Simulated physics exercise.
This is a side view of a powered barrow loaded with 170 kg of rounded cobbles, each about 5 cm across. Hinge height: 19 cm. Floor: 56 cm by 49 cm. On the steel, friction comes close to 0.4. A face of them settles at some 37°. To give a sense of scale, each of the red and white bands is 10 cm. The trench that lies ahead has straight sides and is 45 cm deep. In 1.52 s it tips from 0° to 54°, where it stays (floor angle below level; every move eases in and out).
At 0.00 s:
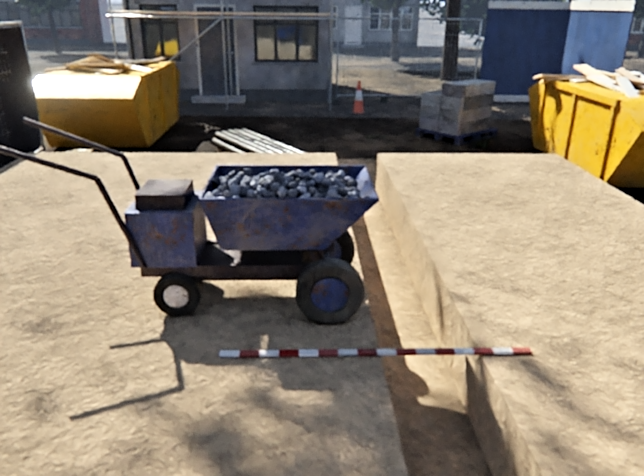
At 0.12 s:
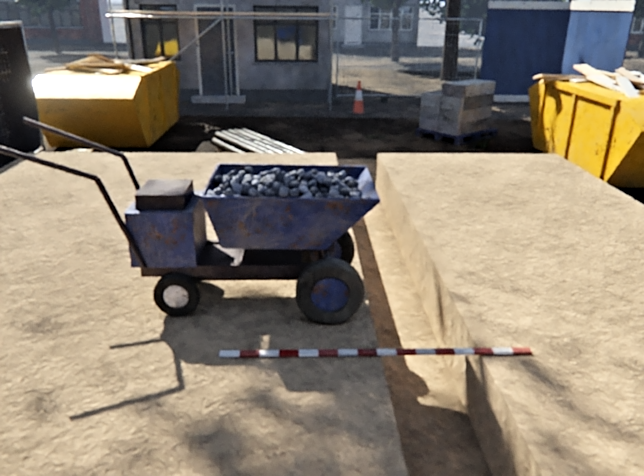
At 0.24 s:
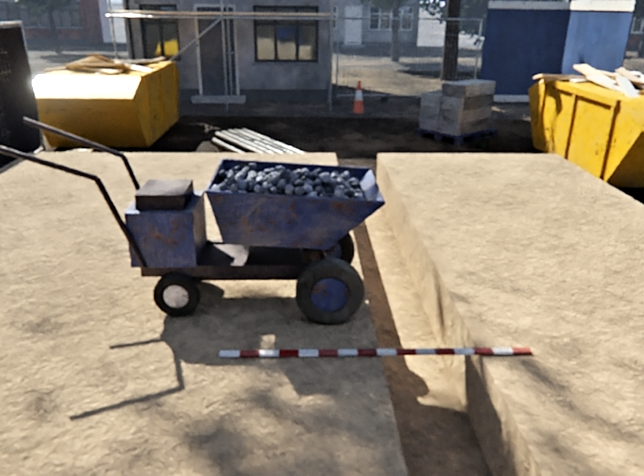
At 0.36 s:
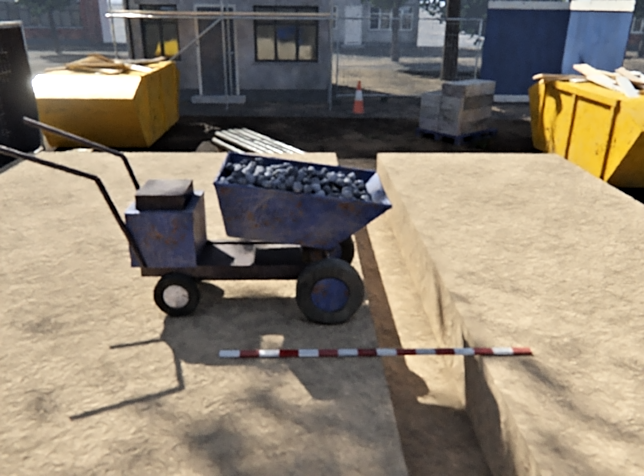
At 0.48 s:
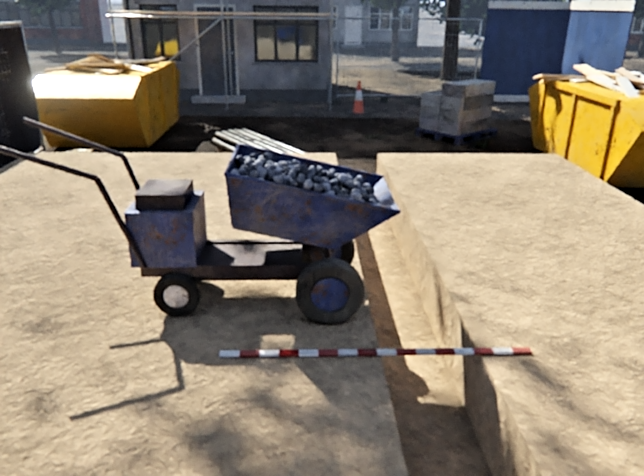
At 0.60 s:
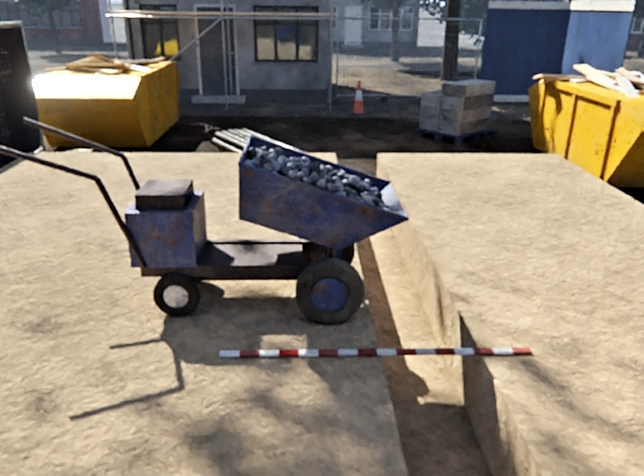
A blue powered barrow loaded with rounded grey stones beside a trench, its tray tilting gradually down to the right.
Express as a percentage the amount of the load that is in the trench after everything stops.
The amount is close to 43 per cent of the load.
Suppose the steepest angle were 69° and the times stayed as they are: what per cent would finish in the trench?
Then close to 55 per cent.
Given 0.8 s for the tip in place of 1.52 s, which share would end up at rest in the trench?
That would give about 35 percent.
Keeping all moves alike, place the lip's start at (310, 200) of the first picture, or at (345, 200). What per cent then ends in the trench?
Around 70 and then 65 percent.
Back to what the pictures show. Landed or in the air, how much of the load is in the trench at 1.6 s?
Approx. 10 % of the load.
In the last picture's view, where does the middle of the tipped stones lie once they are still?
The tipped stones centre close to (435, 348).
After 1.1 s the floor is at 46°; 100 % in the tray; the foremost stones are at (421, 234).
After 1.6 s the floor is at 54°; 83 % in the tray, 12 % in the trench, 6 % past the trench; the foremost stones are at (484, 293).
After 2.0 s the floor is at 54°; 61 % in the tray, 18 % in the trench, 20 % past the trench; the foremost stones are at (541, 304).
After 3.9 s the floor is at 54°; 34 % in the tray, 43 % in the trench, 22 % past the trench; the foremost stones are at (592, 293).
